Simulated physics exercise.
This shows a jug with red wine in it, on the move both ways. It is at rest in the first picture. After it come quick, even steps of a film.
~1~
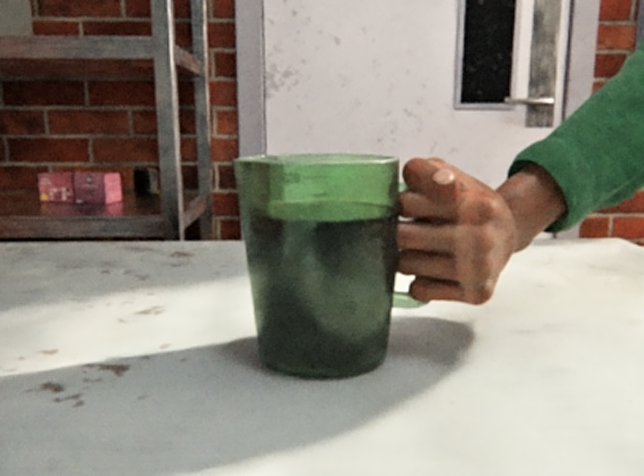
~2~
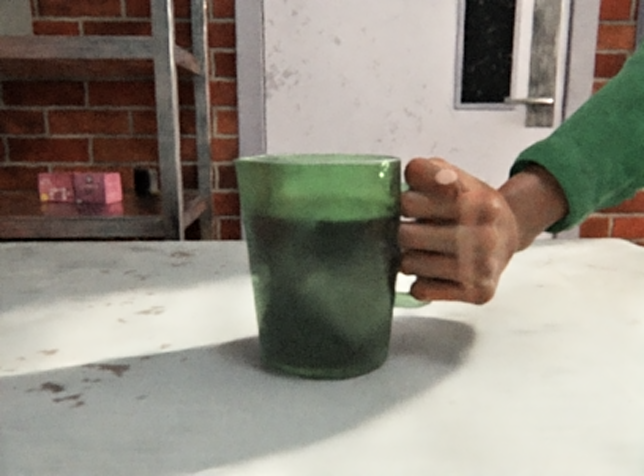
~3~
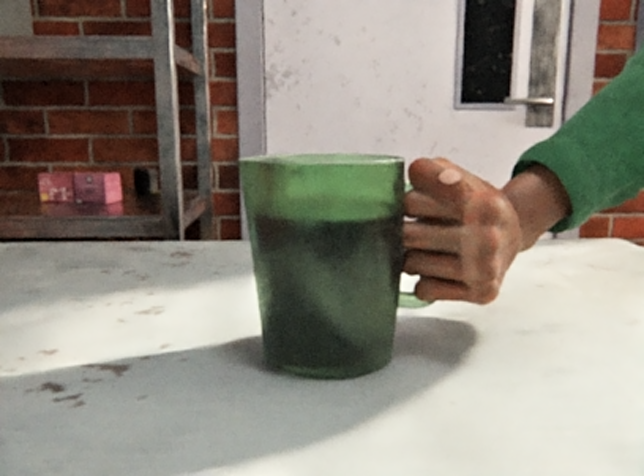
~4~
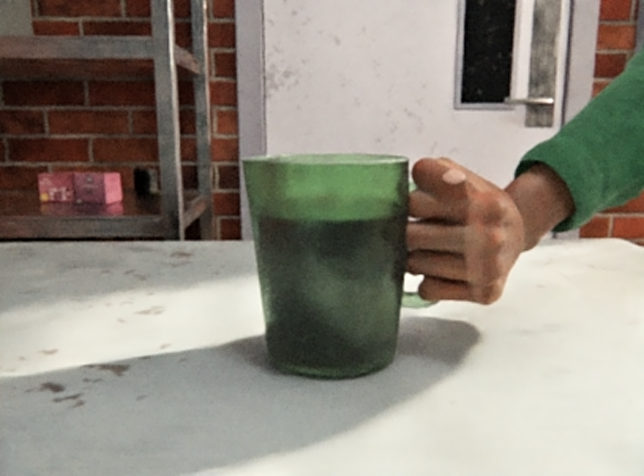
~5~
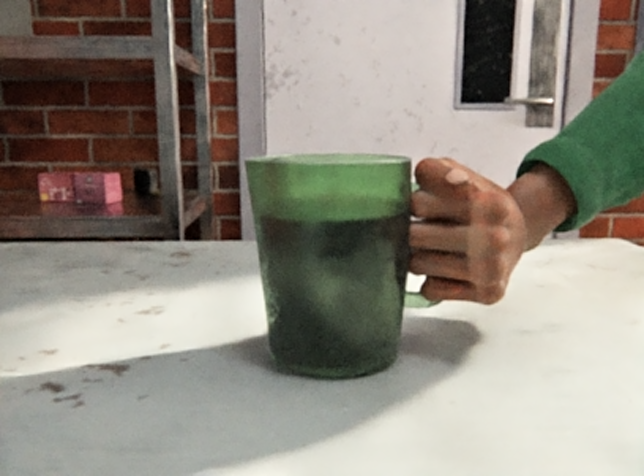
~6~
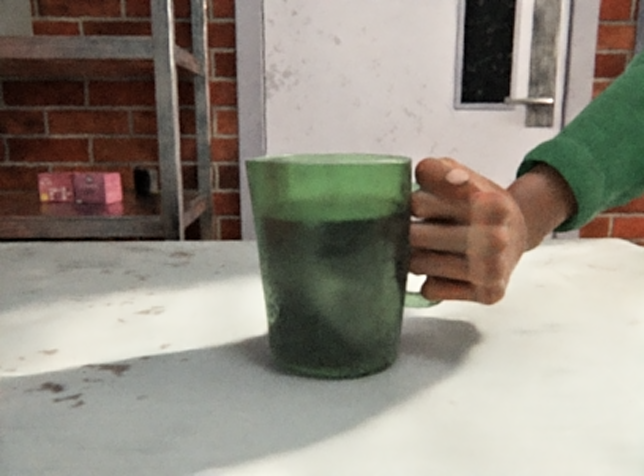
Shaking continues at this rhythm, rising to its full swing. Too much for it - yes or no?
No.
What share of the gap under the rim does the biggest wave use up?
The peak comes to roughly 10 percent.
Next, the highest wave so far stays far below the rim.
Finally, the highest wave so far stays far below the rim; nothing has left it.
